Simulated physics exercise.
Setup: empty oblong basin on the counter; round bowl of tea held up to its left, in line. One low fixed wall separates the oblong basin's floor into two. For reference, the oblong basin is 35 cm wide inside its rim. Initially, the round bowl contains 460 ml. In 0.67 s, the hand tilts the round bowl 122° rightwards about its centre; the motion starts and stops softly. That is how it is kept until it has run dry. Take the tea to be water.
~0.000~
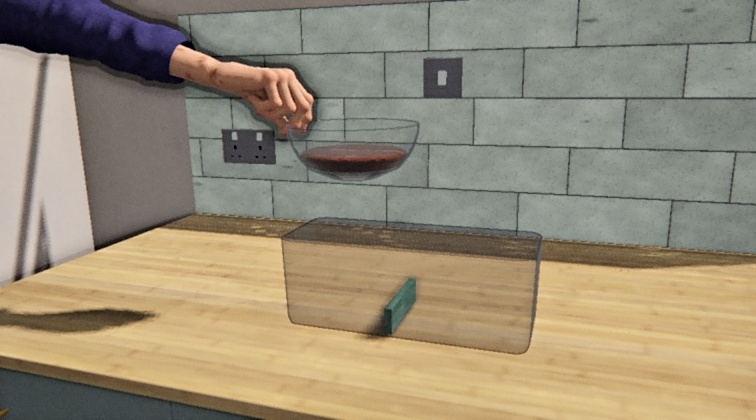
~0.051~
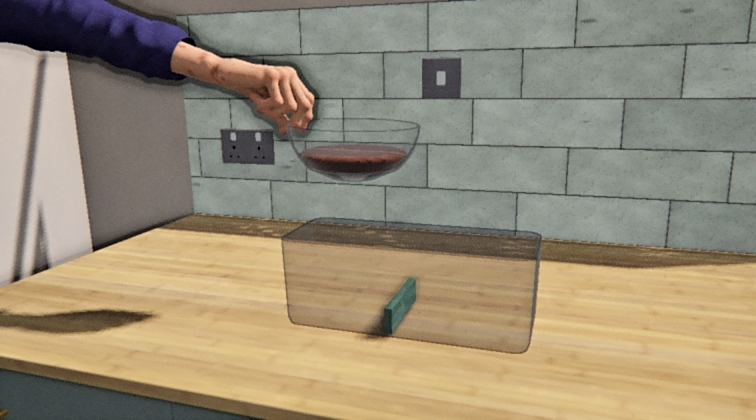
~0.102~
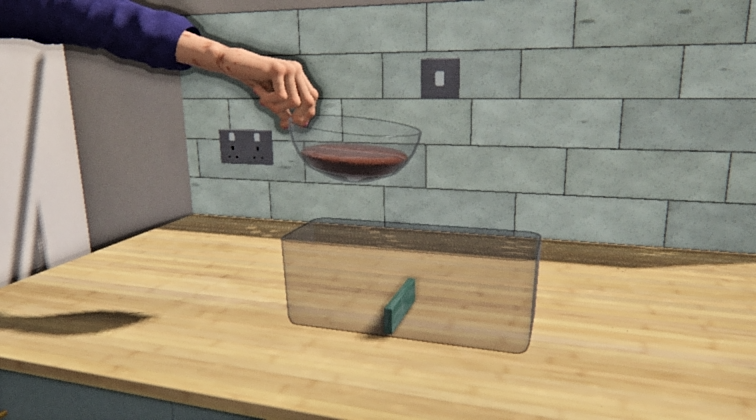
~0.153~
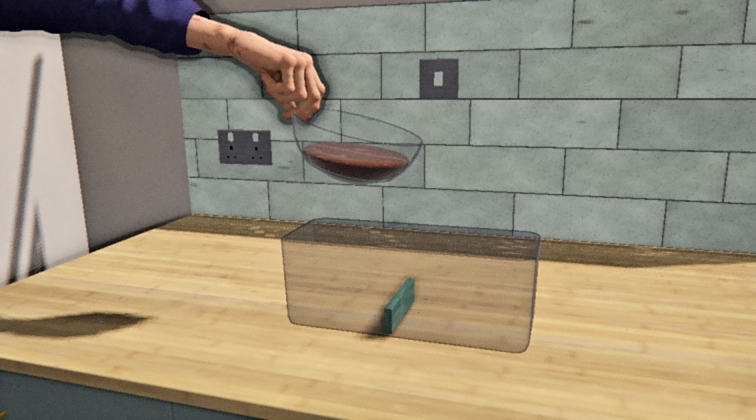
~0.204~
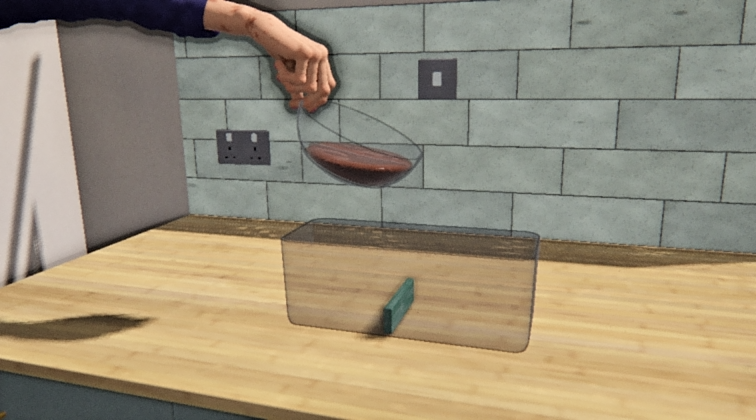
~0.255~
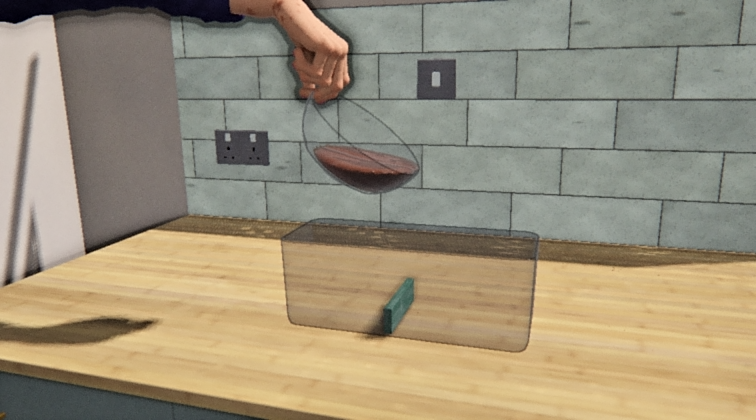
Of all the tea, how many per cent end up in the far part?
Roughly 81 per cent.
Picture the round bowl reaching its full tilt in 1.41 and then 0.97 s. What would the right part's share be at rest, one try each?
Try 1: 90 %; try 2: 80 %.
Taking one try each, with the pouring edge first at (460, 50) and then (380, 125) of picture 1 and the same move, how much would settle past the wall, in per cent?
Some 75 and 45 per cent, in that order.
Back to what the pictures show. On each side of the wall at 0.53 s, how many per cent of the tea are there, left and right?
Around 10 percent on the left and 84 on the right.
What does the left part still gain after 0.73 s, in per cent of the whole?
It comes to near 3 per cent.
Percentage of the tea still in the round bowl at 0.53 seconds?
I'd estimate some 1 % remains.
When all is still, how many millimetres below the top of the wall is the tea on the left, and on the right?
Near 34 mm for the left and near 22 mm for the right.
Then, 0.53 s in, the tilt is 109° and 1 per cent is still to pour, 10 is left of the wall and 84 right of it.
Then, 0.73 s in, the tilt is 122° and 0 per cent is still to pour, 15 is left of the wall and 83 right of it.
Then, 0.94 s in, the tilt is 122° and 0 per cent is still to pour, 17 is left of the wall and 82 right of it.
Then, 1.17 s in, the tilt is 122° and 0 per cent is still to pour, 17 is left of the wall and 81 right of it.
Finally, 17 per cent lies left of the wall, 81 right of it and 1 outside.
